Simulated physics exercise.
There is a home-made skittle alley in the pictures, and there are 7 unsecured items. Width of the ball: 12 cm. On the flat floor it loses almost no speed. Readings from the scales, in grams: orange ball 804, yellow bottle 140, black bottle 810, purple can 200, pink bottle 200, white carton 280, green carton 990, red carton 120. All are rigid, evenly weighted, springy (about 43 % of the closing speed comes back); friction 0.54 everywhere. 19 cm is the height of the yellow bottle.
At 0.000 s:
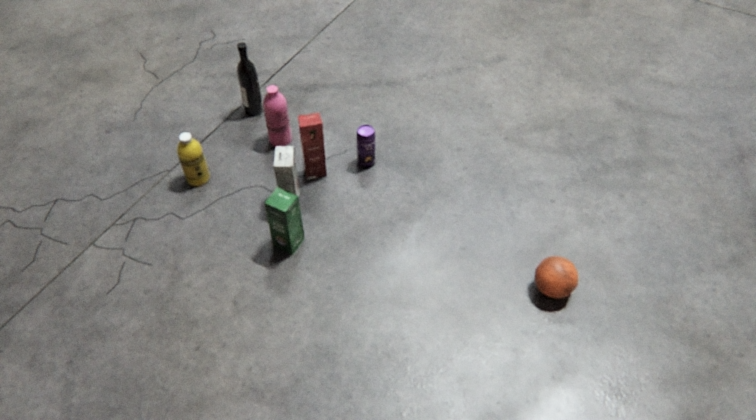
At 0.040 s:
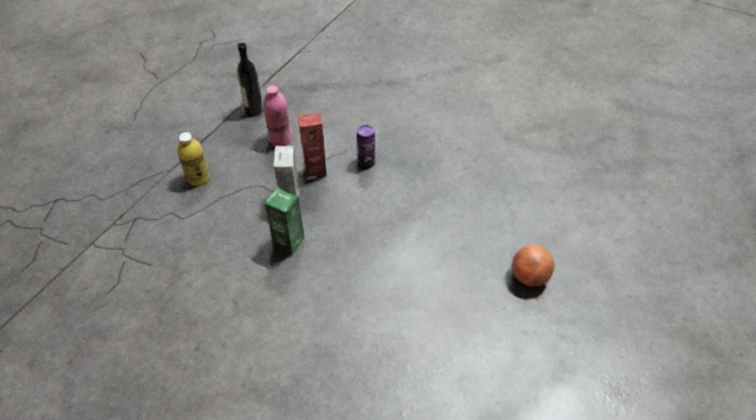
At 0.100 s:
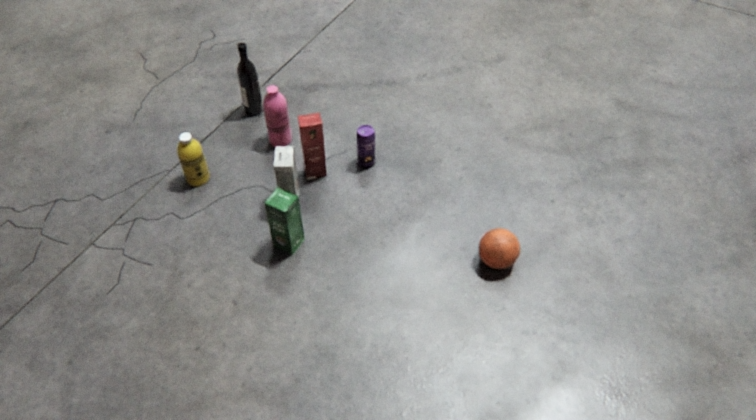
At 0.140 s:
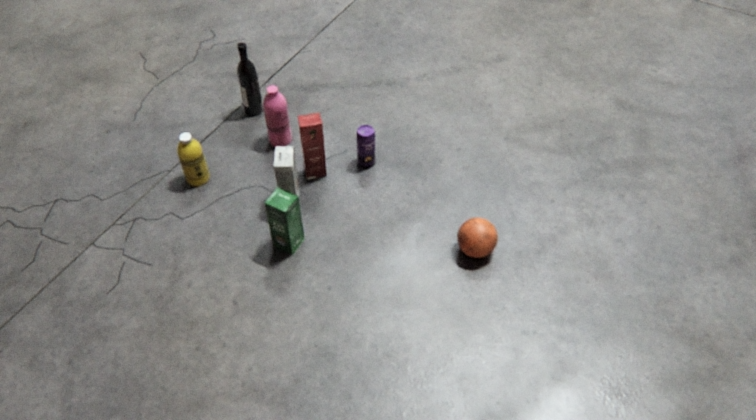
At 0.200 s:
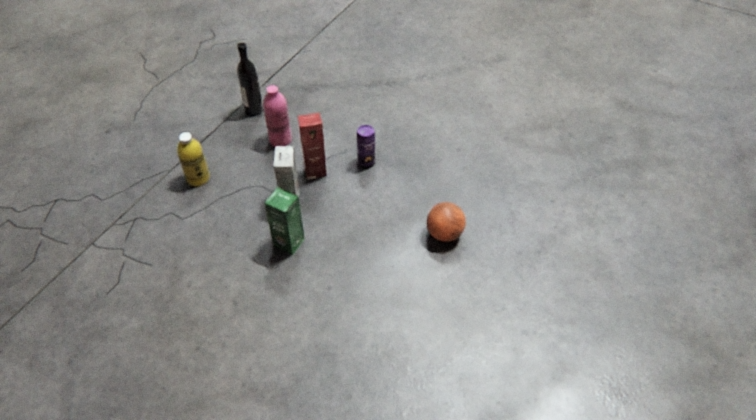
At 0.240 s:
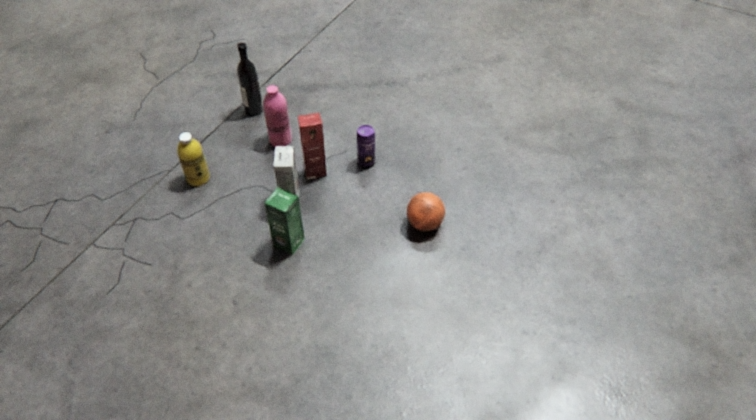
An orange ball rolls left across the gray floor toward a group of bottles and cartons.
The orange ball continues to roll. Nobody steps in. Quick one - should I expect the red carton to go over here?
Yes, it will go over.
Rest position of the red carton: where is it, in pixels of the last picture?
Roughly (126, 112).
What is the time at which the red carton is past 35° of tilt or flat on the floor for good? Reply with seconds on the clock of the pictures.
Time: Roughly 0.5 s.
By 0.54 s, ball 91 cm along; orange ball near (306, 149); red carton tilted 35° near (249, 123).
By 0.94 s, ball 121 cm along; orange ball near (231, 121); red carton on its side near (163, 117); pink bottle tilted 7°; black bottle tilted 6°.
By 1.74 s, ball 147 cm along; orange ball near (175, 96); red carton on its side near (125, 112); pink bottle 12 cm from its spot.
When it is over (4.0 s), lying over on the floor, red carton; not toppled but over 8 cm from the start, pink bottle; the other 5 within 8 cm of the start. End places, in pixels of the last picture, red carton near (125, 112).
